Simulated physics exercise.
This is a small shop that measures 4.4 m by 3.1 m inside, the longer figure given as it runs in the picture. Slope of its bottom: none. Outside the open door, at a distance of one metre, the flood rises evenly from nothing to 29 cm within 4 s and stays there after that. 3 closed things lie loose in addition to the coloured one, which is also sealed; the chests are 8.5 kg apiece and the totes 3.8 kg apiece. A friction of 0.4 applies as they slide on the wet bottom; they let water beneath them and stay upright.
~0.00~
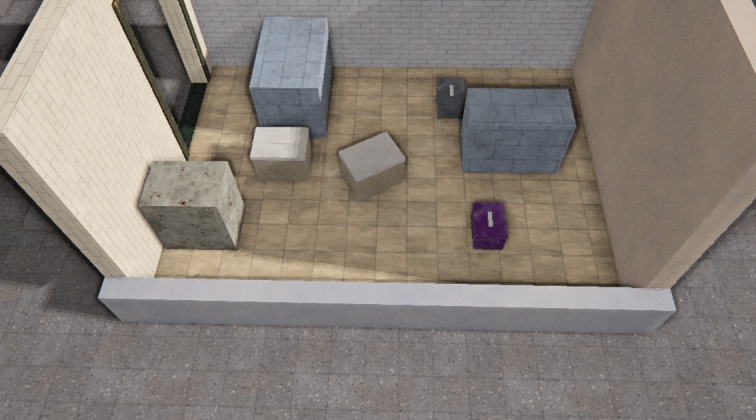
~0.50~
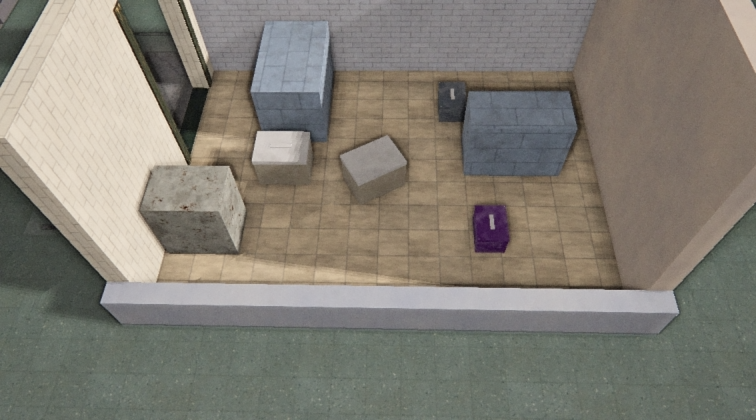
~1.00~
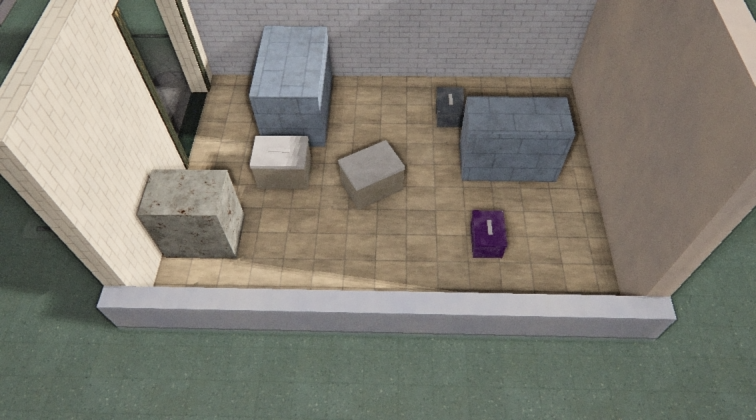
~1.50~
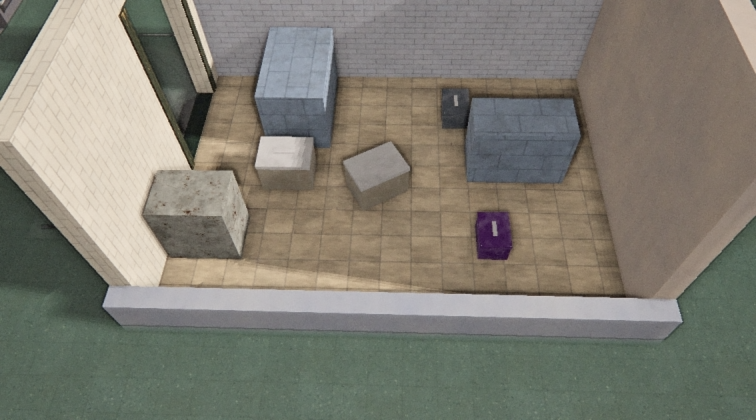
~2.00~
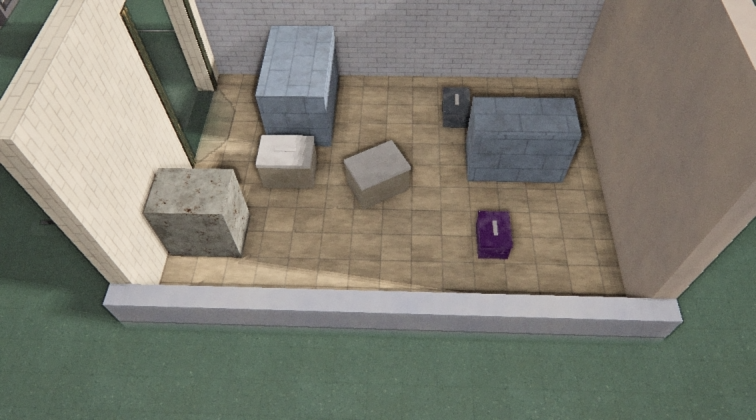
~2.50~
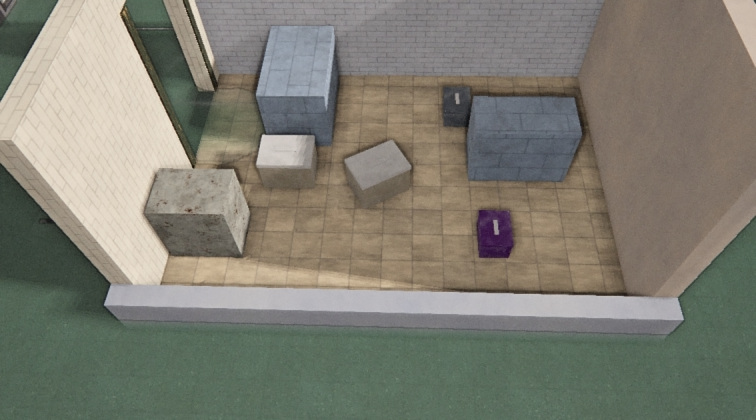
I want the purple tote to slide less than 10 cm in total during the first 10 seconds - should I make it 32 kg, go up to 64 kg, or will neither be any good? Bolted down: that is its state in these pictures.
32 kg will do.
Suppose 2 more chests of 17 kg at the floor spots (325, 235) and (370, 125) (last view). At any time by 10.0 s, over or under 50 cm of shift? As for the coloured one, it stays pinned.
Well, beyond half a metre and then below half a metre.
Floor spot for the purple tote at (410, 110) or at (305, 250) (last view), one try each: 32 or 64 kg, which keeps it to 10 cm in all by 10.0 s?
In turn: The lighter mass suffices; the lighter mass suffices.
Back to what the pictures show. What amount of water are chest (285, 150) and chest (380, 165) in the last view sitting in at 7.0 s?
About 12 and 6 cm.
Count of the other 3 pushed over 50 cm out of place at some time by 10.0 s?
Answer: 3.
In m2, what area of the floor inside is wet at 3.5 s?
Around 2.0 m2 of it.
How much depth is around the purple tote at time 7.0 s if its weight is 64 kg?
Depth: Approx. 7 cm.
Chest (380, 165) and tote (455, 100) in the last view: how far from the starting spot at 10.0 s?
100 cm, 40 cm.
After 3.5 s the purple tote would be 0 cm from its start with 32 kg and 0 cm from its start with 64 kg; 0 cm of water round it then.
After 4.5 s the purple tote would be 0 cm from its start with 32 kg and 0 cm from its start with 64 kg; 0 cm of water round it then.
After 7.0 s the purple tote would be 0 cm from its start with 32 kg and 0 cm from its start with 64 kg; 7 cm of water round it then.
After 10.0 s the purple tote would be 0 cm from its start with 32 kg and 0 cm from its start with 64 kg; 16 cm of water round it then.
